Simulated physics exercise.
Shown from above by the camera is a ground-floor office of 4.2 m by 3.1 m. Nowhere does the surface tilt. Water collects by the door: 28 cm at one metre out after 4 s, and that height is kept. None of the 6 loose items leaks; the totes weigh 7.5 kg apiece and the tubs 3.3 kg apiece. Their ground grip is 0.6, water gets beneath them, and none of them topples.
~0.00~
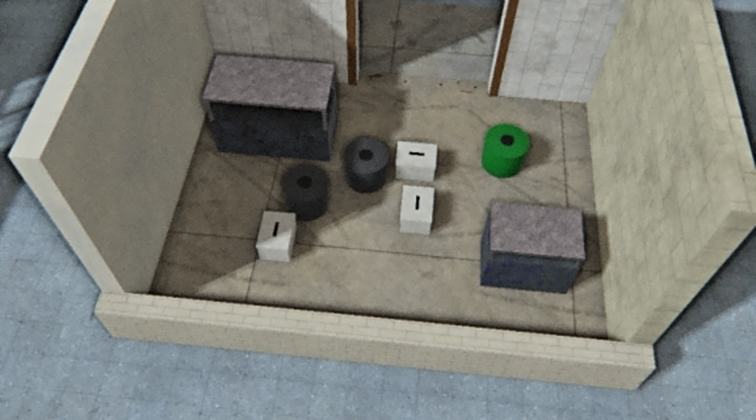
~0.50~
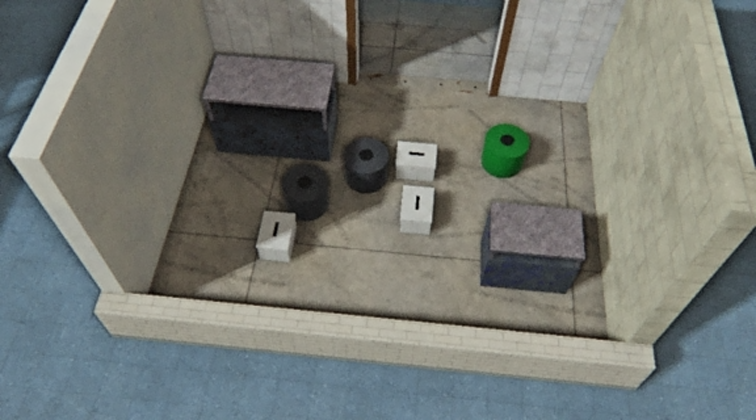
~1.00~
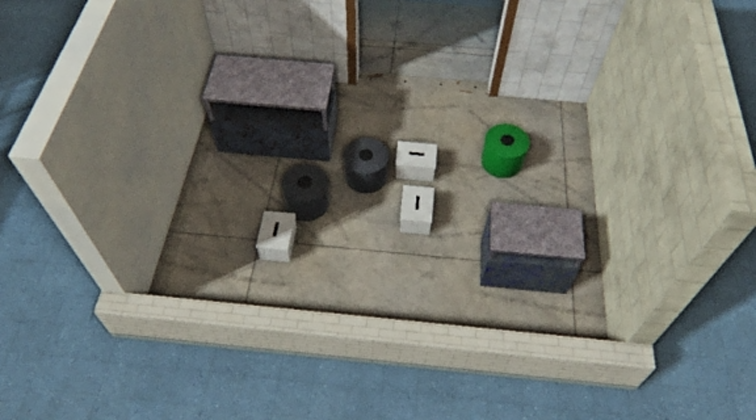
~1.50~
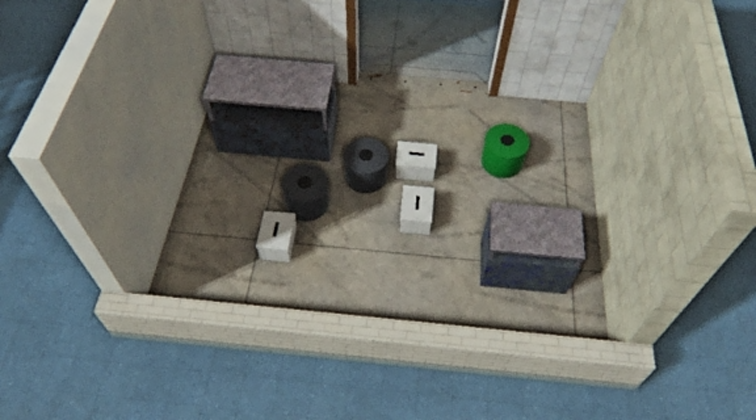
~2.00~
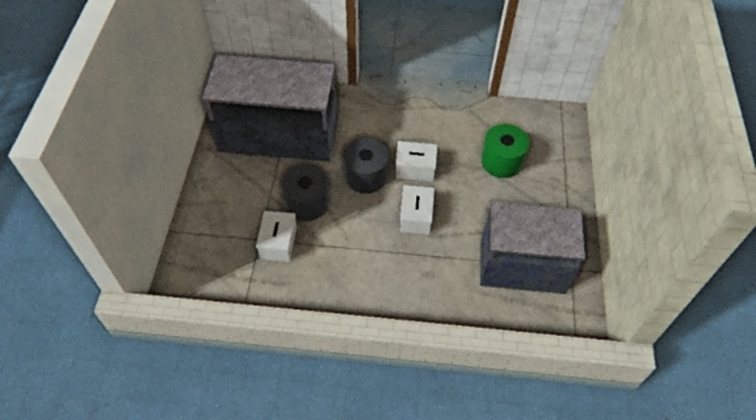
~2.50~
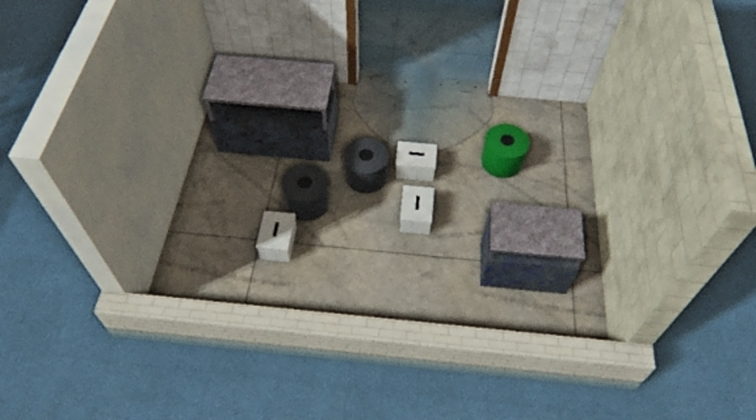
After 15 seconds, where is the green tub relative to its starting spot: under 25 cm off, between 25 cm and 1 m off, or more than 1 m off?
It gets shunted a bit.
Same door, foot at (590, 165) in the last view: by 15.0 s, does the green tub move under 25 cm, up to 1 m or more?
Outcome: The green tub moves far off.
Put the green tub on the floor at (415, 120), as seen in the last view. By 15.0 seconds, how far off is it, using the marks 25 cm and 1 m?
Looks like it is swept a long way.
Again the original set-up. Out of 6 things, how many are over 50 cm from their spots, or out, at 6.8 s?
My count gives 6.
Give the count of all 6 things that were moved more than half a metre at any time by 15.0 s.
Count: 6.
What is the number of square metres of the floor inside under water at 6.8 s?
Somewhere around 12.0 m2, roughly.
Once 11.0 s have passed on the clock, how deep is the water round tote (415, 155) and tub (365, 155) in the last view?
Roughly 23 and 14 cm.
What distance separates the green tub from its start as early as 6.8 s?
It has shifted about 80 cm.
After 3.5 s the green tub is near (513, 142), 0.1 m from its start, aground; 0 afloat.
After 6.8 s the green tub is near (579, 127), 0.8 m from its start, afloat; 6 afloat.
After 11.0 s the green tub is near (555, 158), 0.5 m from its start, afloat; 6 afloat.
After 15.0 s the green tub is near (559, 140), 0.5 m from its start, afloat; 6 afloat.
